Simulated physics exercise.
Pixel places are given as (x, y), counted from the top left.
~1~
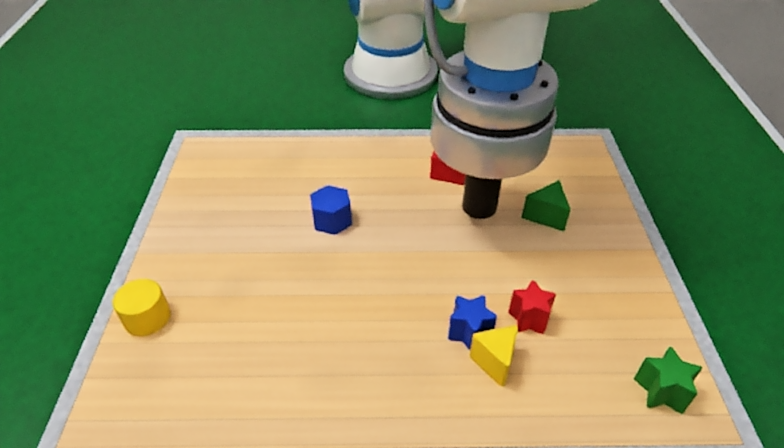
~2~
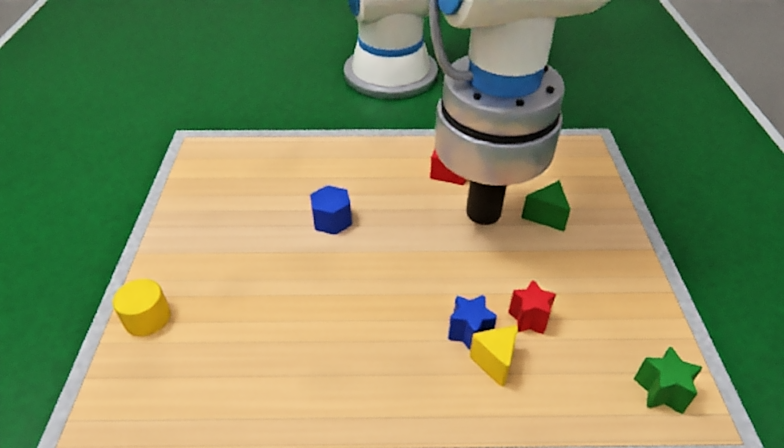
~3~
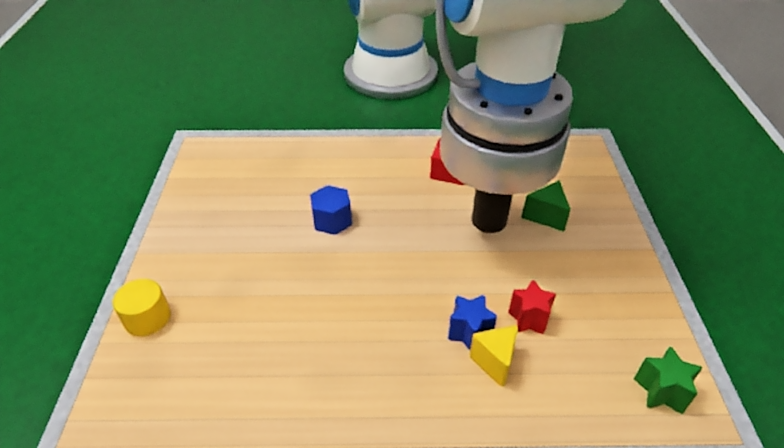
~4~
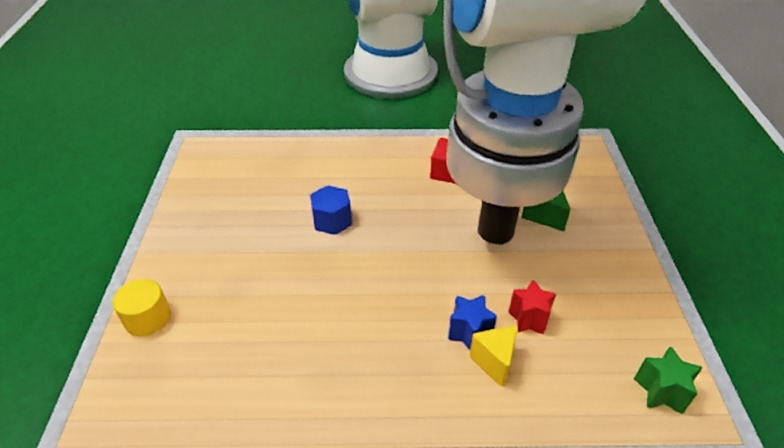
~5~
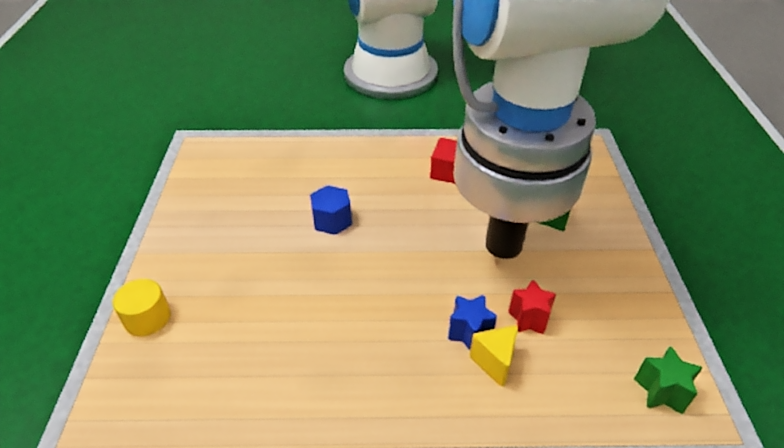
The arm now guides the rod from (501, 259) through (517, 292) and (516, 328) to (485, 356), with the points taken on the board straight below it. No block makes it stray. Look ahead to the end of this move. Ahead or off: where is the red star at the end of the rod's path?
Gone from the front.
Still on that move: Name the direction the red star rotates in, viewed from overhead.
Its spin: Anticlockwise.
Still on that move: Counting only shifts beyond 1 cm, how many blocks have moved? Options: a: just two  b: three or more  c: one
(b)
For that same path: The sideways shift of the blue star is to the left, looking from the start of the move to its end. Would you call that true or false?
False
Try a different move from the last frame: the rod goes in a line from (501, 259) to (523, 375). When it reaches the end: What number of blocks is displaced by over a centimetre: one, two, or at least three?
The way I see it, the answer is two.
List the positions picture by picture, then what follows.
Tip of the rod (479, 208), middles of tops, blue star (473, 310), yellow triangular piece (500, 341), red star (535, 296), green triangular piece (552, 194), in the first picture.
Rod (483, 213), nothing pushed, in the second picture.
Rod (489, 221), nothing pushed, in the third picture.
Rod (496, 232), nothing pushed, in the fourth picture.
Rod (504, 246), blue star (473, 310), yellow triangular piece (500, 341), red star (535, 296), green triangular piece hidden, in the fifth picture.
The first path, step by step. One third of the way, rod (520, 279); red star (537, 299).
Two thirds of the way, rod (520, 315); red star (548, 332).
At the end, rod (487, 343); blue star (455, 315), turned 55° clockwise; yellow triangular piece (485, 368), turned 15° clockwise; red star (546, 336), turned 25° anticlockwise; green triangular piece unmoved.
